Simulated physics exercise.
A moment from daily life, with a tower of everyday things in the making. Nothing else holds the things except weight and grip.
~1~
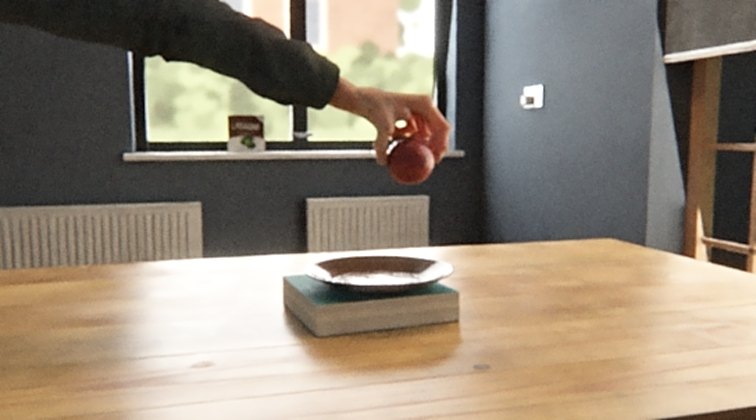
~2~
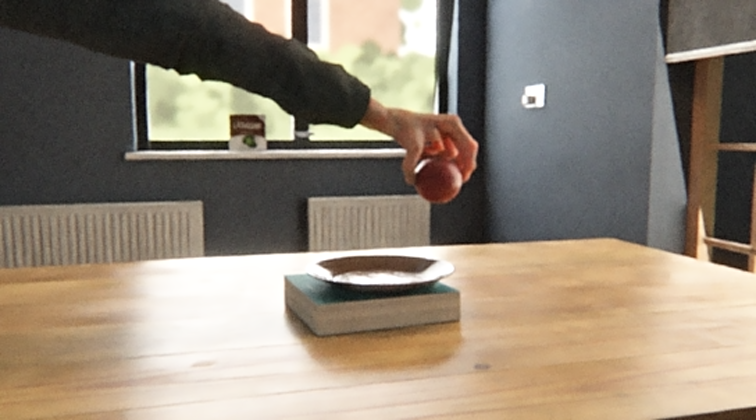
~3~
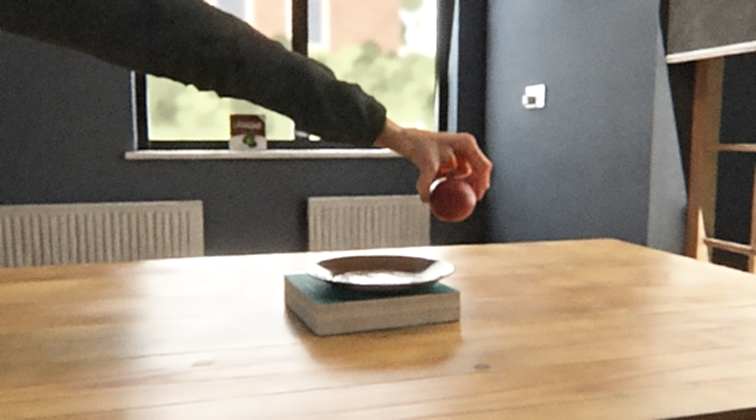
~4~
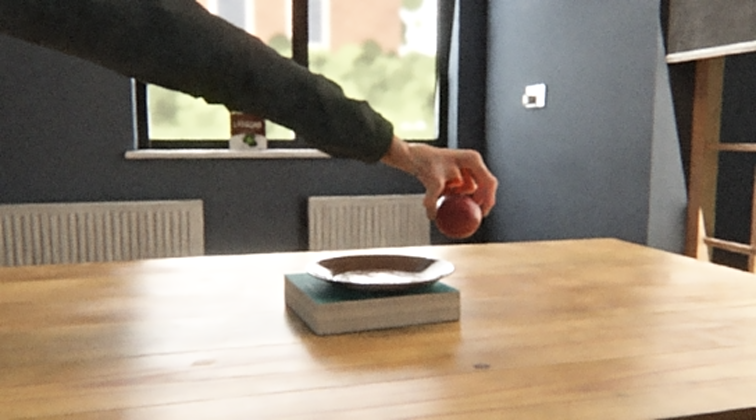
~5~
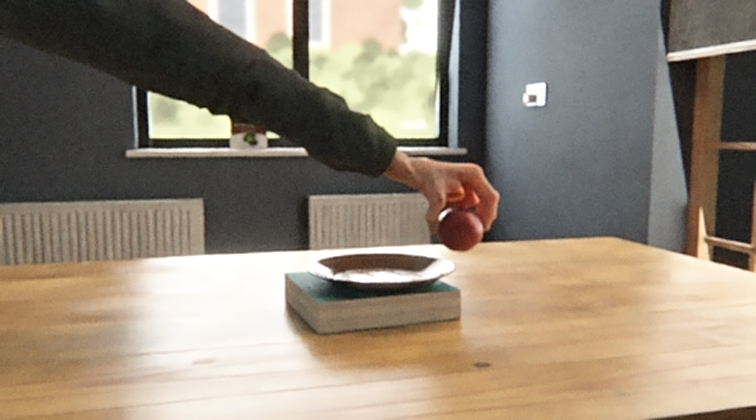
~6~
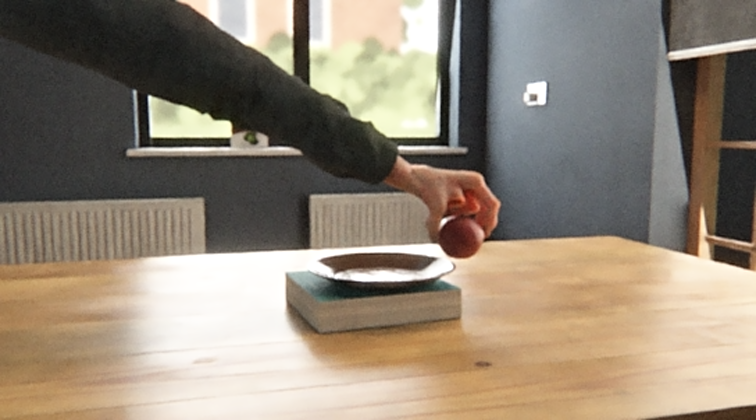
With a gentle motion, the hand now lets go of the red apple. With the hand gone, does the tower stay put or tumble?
The tower tumbles.
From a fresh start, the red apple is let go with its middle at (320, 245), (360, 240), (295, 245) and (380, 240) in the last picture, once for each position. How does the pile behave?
Stays standing; stays standing; collapses; stays standing.
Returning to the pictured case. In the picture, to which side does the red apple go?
It shifts to the viewer's right.
Then, 0.30 s after the last picture, red apple now fallen.
Then, 1.30 s after the last picture, nothing new.
At rest, fallen, red apple; the other 2 in place. Seen from the same camera at the end, red apple near (493, 279). The pile comes apart.
